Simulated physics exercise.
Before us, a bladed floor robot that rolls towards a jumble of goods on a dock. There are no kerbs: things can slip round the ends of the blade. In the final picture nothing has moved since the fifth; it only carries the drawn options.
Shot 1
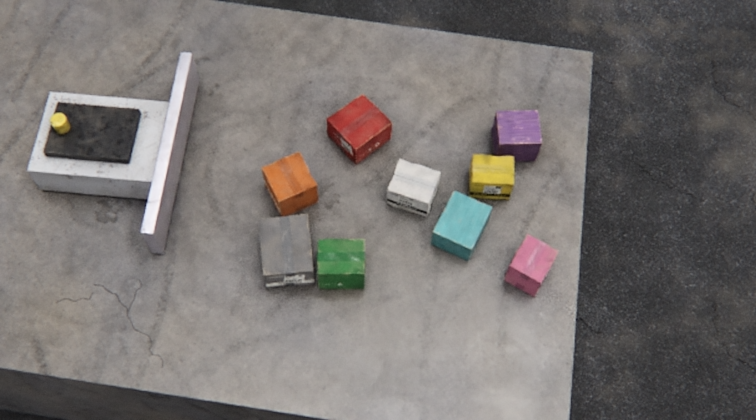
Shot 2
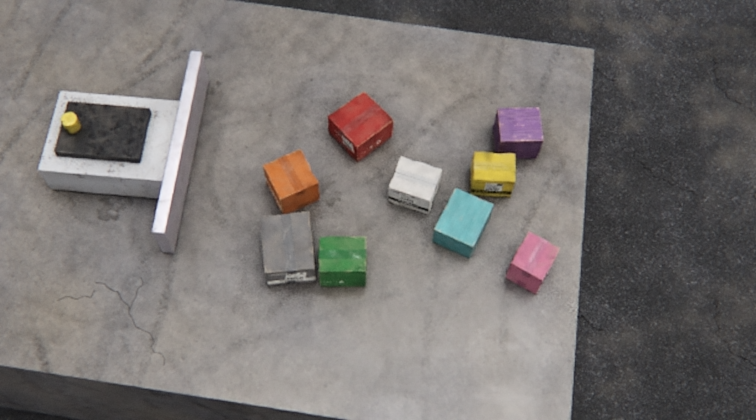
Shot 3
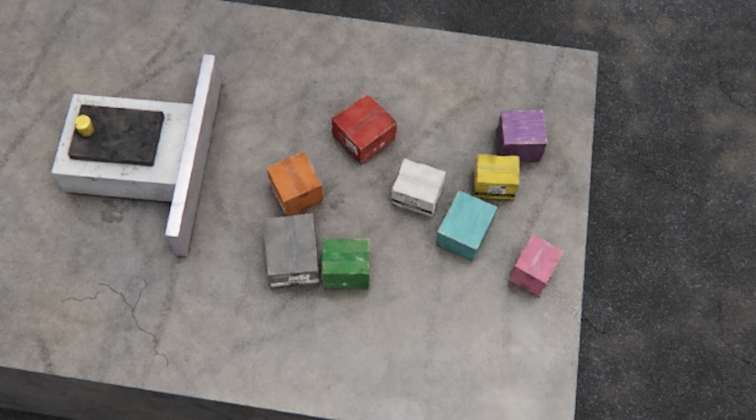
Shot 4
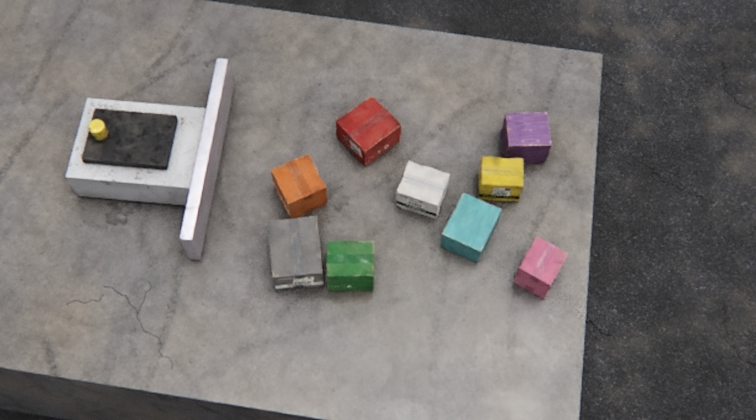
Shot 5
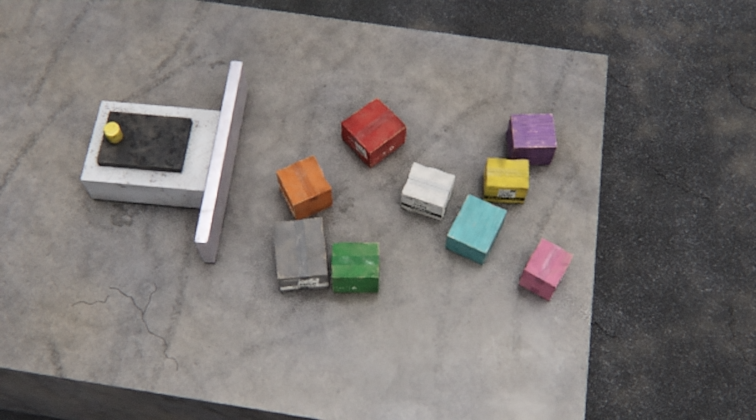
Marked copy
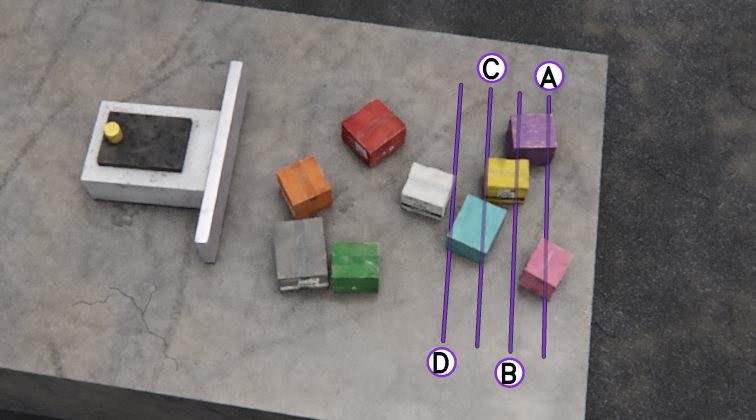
On a concrete dock, a white bladed robot rolling slowly right towards a scattered group of colourful boxes, which stay unmoved.
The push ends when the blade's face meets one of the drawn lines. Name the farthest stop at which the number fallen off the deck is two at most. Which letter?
Stop at B.
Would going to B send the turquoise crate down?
No.
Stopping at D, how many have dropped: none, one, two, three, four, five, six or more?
In all, none.
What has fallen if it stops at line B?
It is the pink box.
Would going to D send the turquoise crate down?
No.
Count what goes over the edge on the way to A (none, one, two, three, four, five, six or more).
In all, five.
On the marked copy, A at (547, 218); B at (515, 214); C at (484, 209); D at (453, 205).
Following B. Soon after the start, robot (255, 156); green parcel (392, 273); grey parcel (344, 264).
Later, robot (361, 172); green parcel (501, 290); yellow parcel (510, 180).
In the end, robot (446, 184); pink box over the edge; green parcel (589, 303); one fallen.
As for the rest, A drops five; C is within the limit but short; D is within the limit but short.
